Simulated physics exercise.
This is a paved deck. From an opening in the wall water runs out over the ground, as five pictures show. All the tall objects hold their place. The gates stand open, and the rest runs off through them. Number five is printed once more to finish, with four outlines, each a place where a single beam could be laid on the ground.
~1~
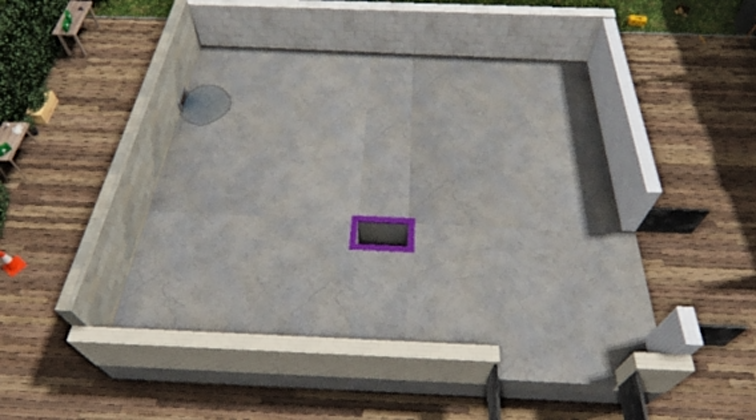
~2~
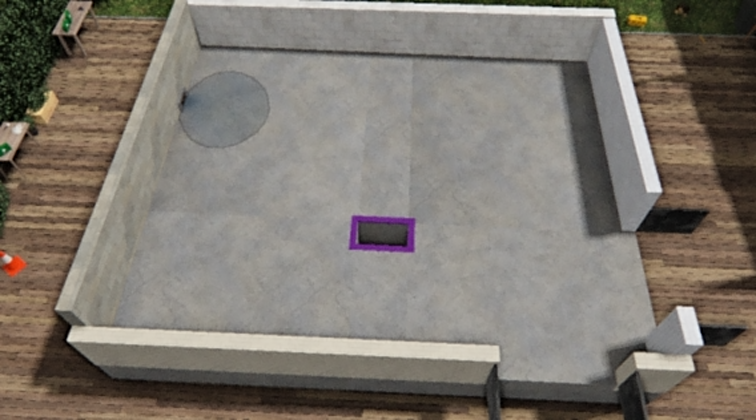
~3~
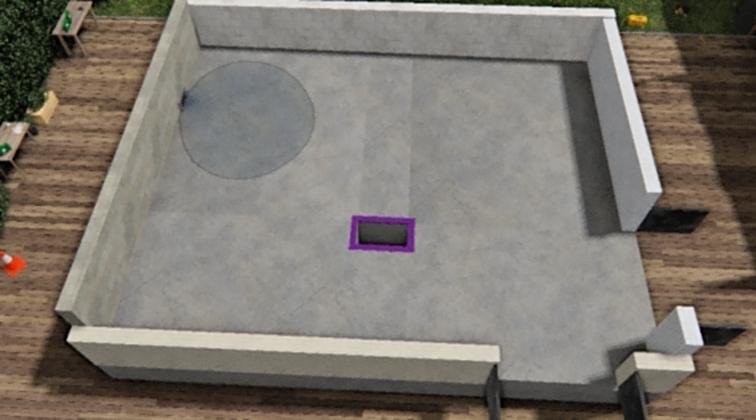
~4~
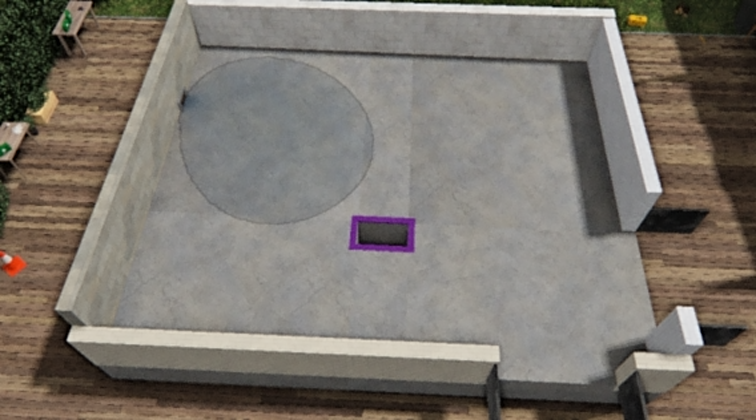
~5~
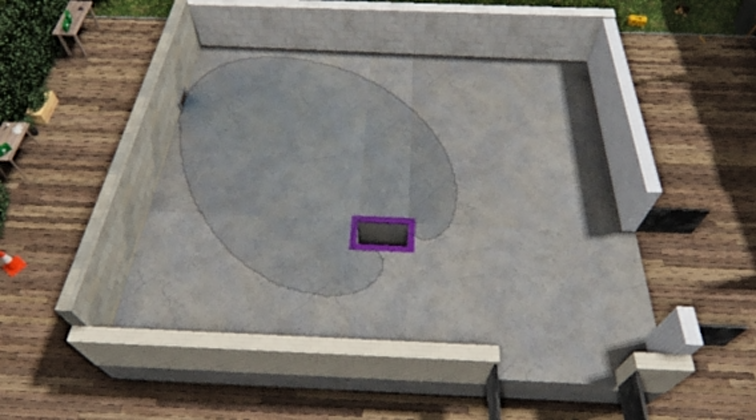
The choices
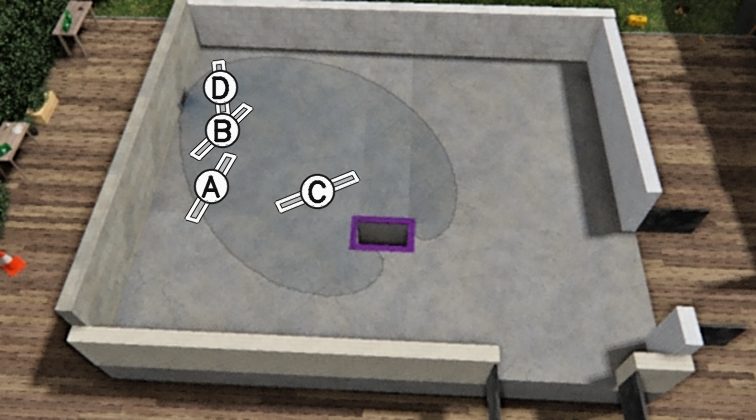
A low pale wall encloses a grey paved floor, seen from high above at a steady angle, with brown wooden decking around it. A purple-framed dark drain sits near the middle, open gaps break the wall at the lower right, and an orange cone stands at the left. From the upper left, a thin, darker sheet of water spreads rightward and downward in a widening round patch, then reaches the drain and curls around both its sides.
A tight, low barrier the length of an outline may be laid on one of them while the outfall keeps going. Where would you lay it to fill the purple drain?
The best place is A.
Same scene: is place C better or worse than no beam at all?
It is worse.
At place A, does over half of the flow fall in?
No.
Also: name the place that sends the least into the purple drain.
That would be C.
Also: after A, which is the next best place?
D.
On the marked copy, A from (192, 219) to (230, 155); B from (195, 156) to (247, 106); C from (279, 206) to (355, 176); D from (218, 62) to (223, 114).
Choosing A, about 27 % of the stream goes into the purple drain, about 72 % out by the gates.
Choosing B, about 11 % of the stream goes into the purple drain, about 88 % out by the gates.
Choosing C, about 5 % of the stream goes into the purple drain, about 94 % out by the gates.
Choosing D, about 21 % of the stream goes into the purple drain, about 75 % out by the gates.
